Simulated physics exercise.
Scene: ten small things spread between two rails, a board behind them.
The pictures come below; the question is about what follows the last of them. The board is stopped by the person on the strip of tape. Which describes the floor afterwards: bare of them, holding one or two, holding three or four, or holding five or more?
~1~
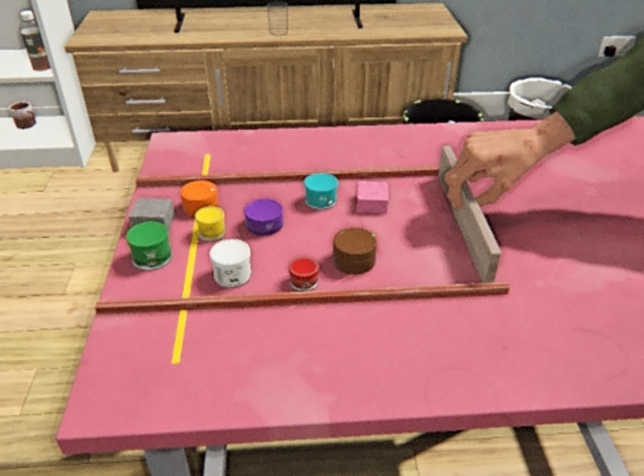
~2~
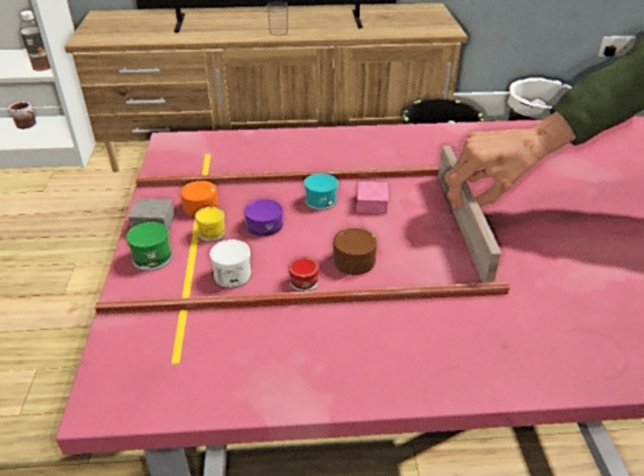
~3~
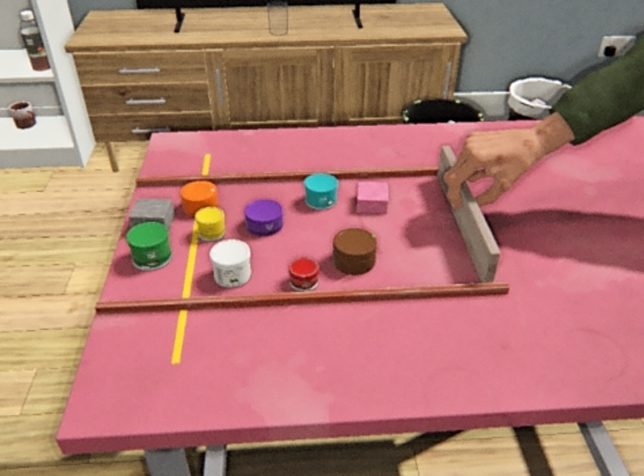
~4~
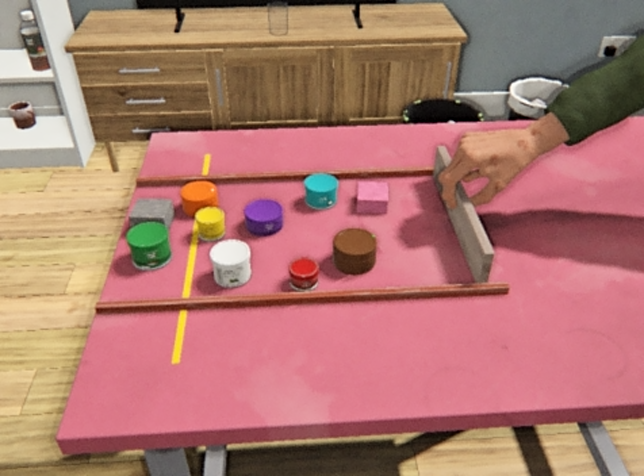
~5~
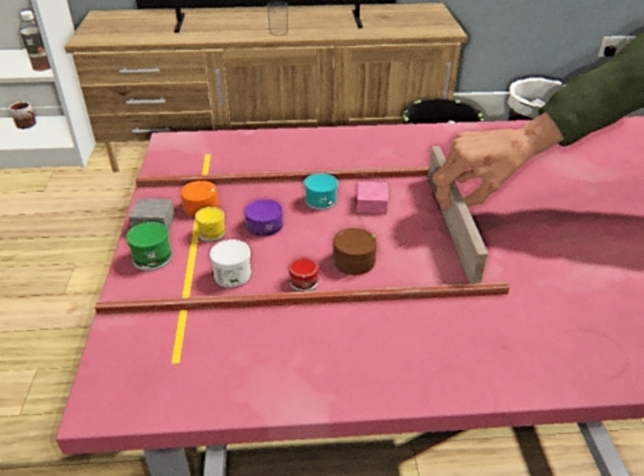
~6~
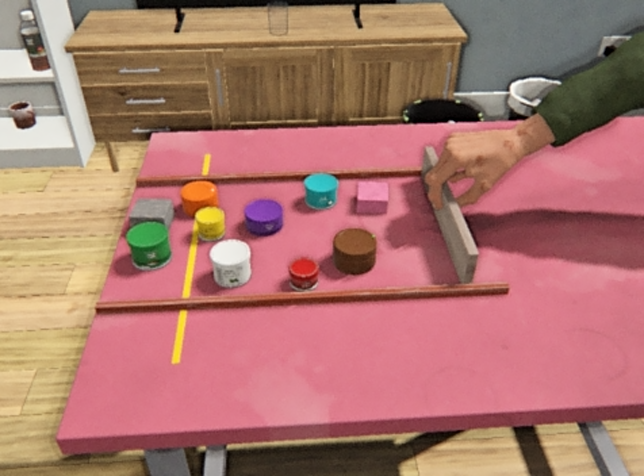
The floor is holding one or two.
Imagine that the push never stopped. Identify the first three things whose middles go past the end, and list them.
Order: Orange lid, then grey block, then green pot.
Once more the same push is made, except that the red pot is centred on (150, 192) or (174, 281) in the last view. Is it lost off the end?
One after the other: It ends up falling; it keeps its spot.
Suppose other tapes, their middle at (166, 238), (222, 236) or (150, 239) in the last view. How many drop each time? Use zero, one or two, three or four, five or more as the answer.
More than four; none; at least five.
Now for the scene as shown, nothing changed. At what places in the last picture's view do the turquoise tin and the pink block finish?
You'll see the turquoise tin at (153, 195), with the pink block at (183, 205).
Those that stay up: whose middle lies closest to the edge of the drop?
Foremost: The grey block.
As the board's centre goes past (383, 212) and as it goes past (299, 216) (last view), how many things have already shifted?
The counts are 1 and 5.
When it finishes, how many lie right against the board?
It is in contact with 4.
Soon after, none off yet; grey block at rest near (152, 216); green pot at rest near (150, 246); orange lid at rest near (200, 199).
In the end, the number that fall off is one or two; gone, orange lid.
